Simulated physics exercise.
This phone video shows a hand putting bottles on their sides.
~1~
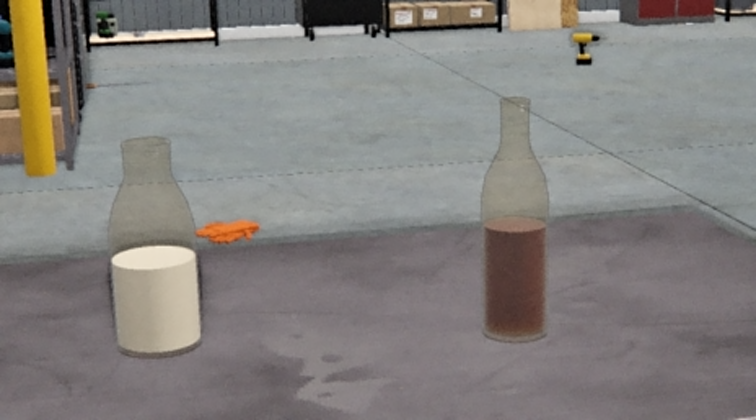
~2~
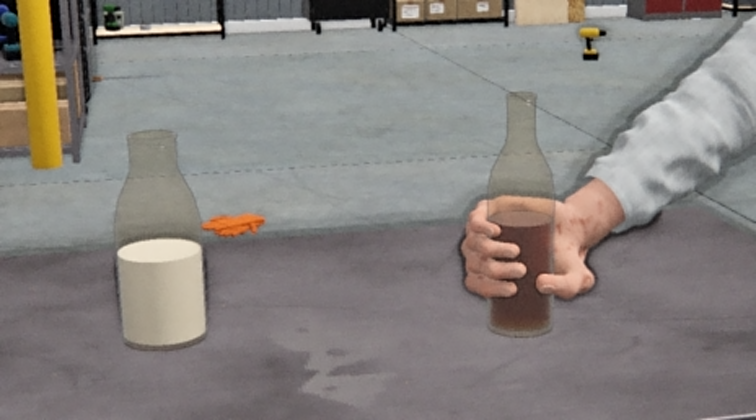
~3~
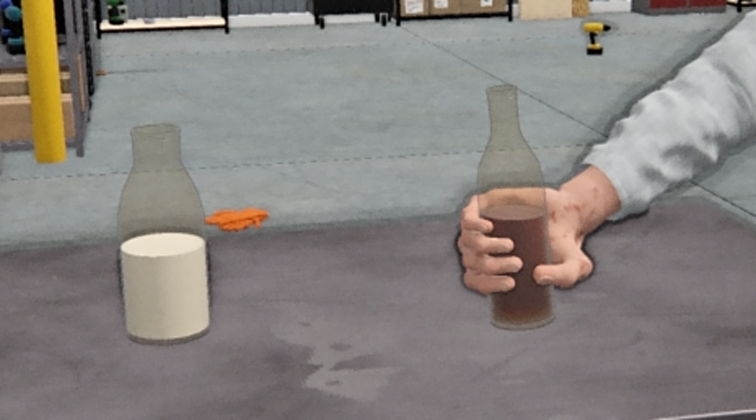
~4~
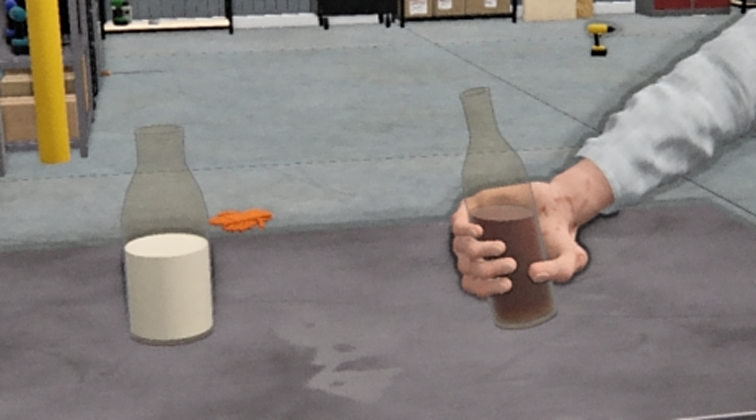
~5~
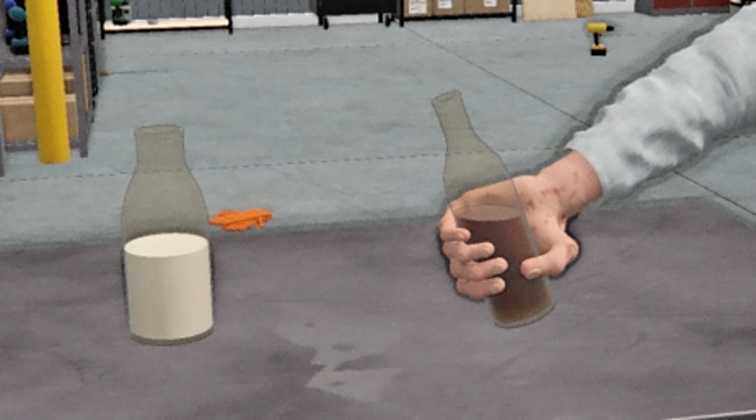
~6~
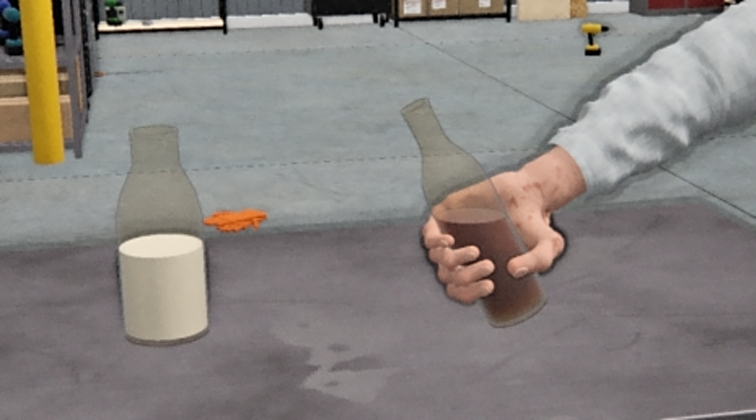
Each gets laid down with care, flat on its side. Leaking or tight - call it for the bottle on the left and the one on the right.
Left: Leaking; right: Leaking.
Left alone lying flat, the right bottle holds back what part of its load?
About 45 percent.
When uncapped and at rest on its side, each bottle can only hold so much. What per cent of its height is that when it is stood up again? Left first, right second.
Limits: Around 16 per cent and around 22 per cent.
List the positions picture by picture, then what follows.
Both stand upright; right bottle (515, 215) about half full, open; left bottle (153, 241) about half full, open, in the first frame.
A hand takes the right bottle; right bottle about half full, surface at (520, 219); left bottle about half full, surface at (160, 252), in the second frame.
The right bottle is going over; right bottle (512, 203) about half full; left bottle (162, 229) about half full, in the third frame.
The right bottle is going over; right bottle about half full, surface at (503, 213); left bottle about half full, surface at (167, 246), in the fourth frame.
The right bottle is going over; right bottle (485, 204) about half full; left bottle (166, 229) about half full, in the fifth frame.
The right bottle is going over; right bottle (466, 207) tipped 25°, open; left bottle about half full, surface at (162, 247), open, in the sixth frame.
Soon after, the right bottle is nearly down; right bottle, nothing comes out.
Later, the right bottle lies flat; right bottle, it is running out of the neck.
In the end, both lie flat; right bottle, it is running out of the neck; left bottle, it is running out of the neck.
